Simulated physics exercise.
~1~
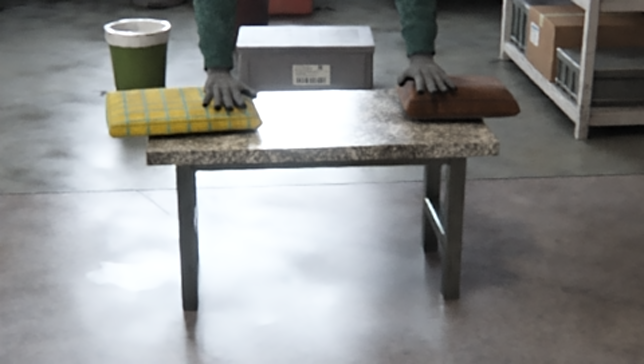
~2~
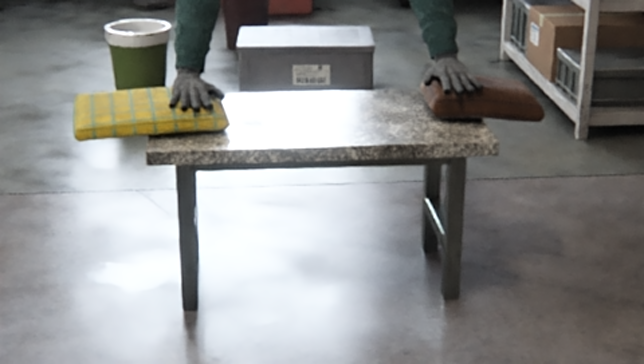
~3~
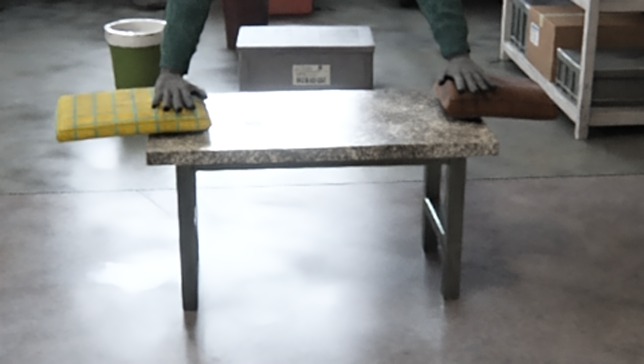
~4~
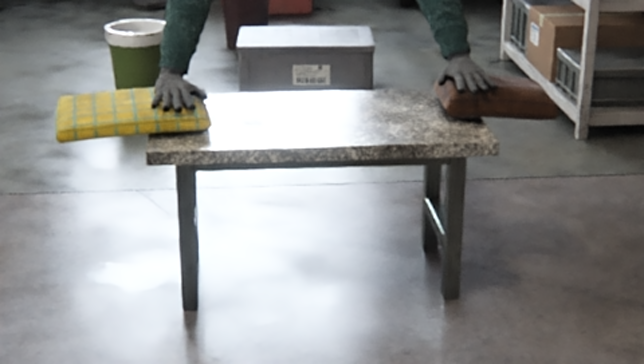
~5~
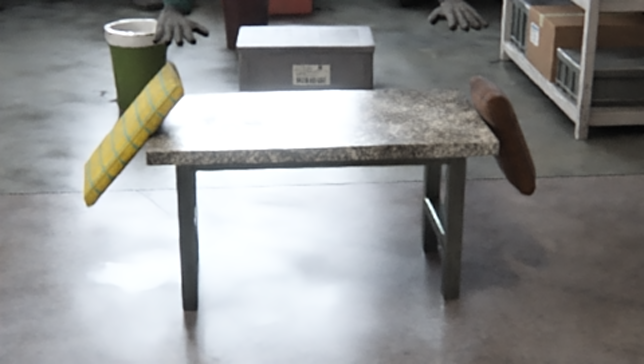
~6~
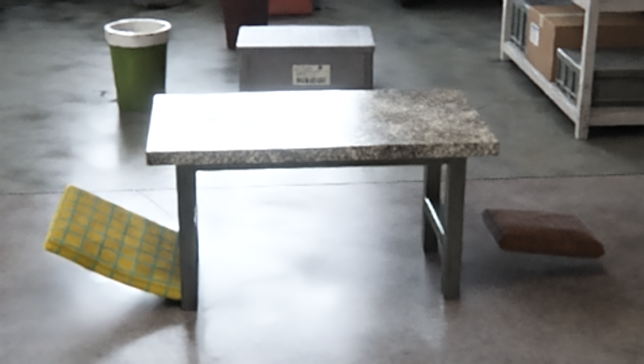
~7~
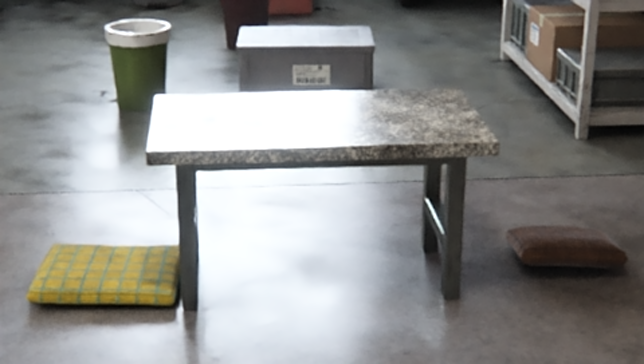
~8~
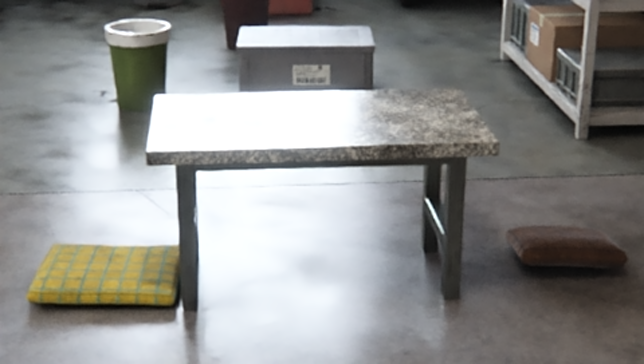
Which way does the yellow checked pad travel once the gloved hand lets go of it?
It moves down, tipping off the left end of the table and dropping to the floor.
